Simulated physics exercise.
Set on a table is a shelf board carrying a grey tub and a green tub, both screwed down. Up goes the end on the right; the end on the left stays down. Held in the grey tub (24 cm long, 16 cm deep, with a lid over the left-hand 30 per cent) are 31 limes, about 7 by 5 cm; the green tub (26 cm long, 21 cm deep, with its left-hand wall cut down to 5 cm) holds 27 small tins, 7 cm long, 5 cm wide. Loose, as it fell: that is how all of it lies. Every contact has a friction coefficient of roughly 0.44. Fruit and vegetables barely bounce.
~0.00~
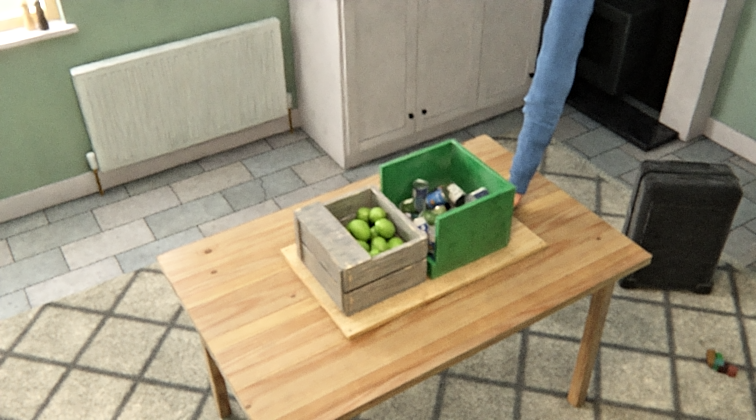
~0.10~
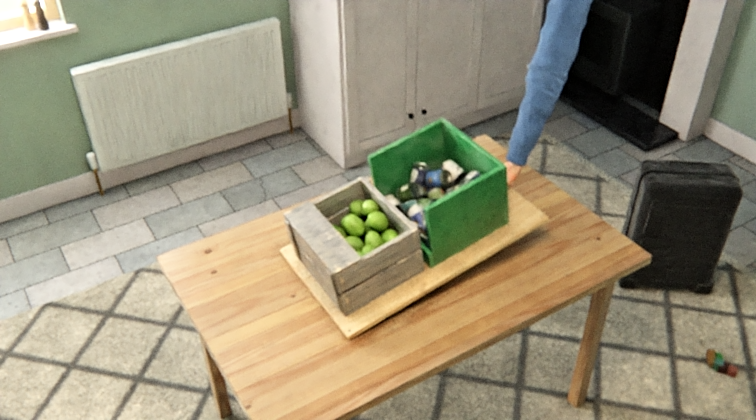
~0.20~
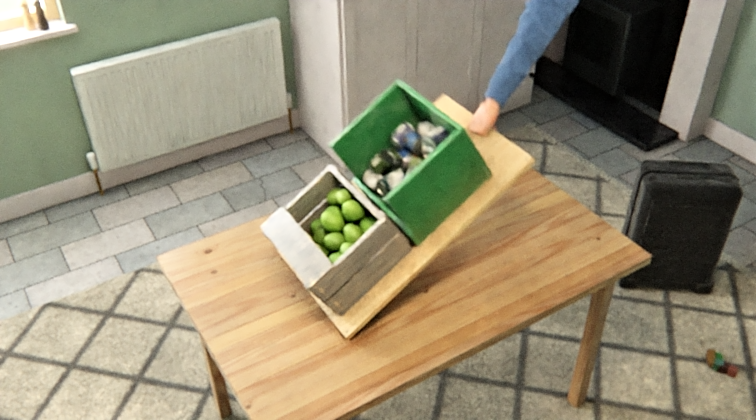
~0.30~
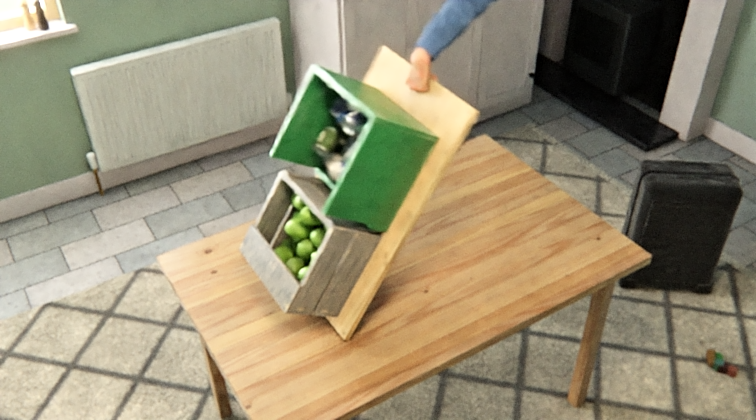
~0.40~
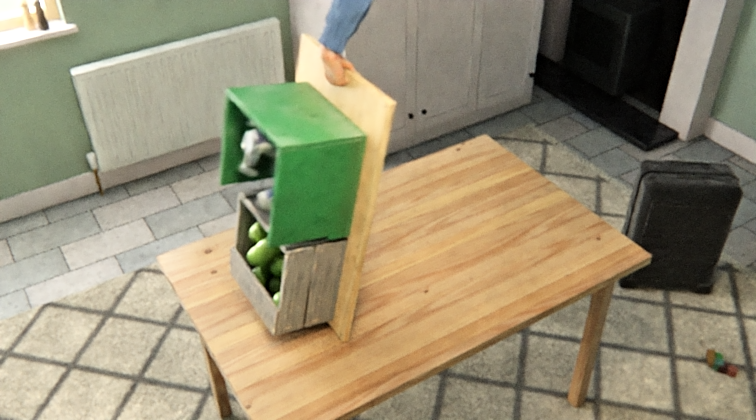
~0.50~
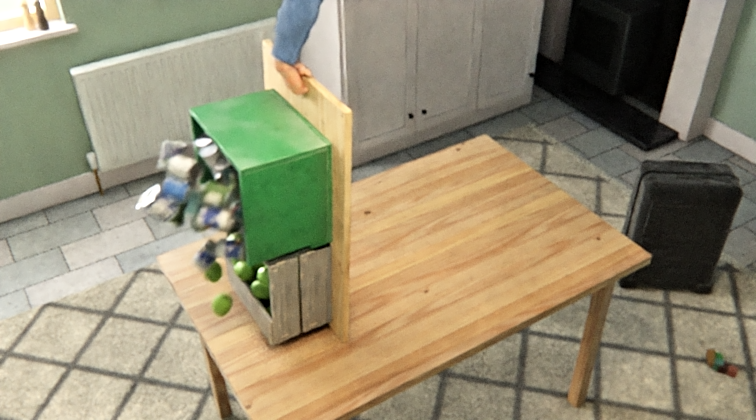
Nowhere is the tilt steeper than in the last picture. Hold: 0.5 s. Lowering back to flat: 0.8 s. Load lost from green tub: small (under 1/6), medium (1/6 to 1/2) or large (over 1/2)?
Large.
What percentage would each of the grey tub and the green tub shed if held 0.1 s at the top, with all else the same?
That would cost grey tub 20 per cent of its load and green tub 100 per cent.
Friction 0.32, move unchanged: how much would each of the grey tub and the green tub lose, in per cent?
Grey tub 30, green tub 100 per cent.
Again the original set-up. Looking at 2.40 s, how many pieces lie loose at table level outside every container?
Around 1 in all.
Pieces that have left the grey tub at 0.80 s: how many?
Count for the grey tub: Roughly 8.
After 0.80 s, tilt 87°; the grey tub is down by 7 of 31 and the green tub is down by 26 of 27.
After 1.18 s, tilt 76°; the grey tub is down by 7 of 31 and the green tub is down by 27 of 27.
After 1.72 s, tilt 2°; the grey tub is down by 7 of 31 and the green tub is down by 27 of 27.
Final count (at 2.40 s), the grey tub is down by 7 of 31 and the green tub is down by 27 of 27. Asked share, 27 of 27, 100 per cent.
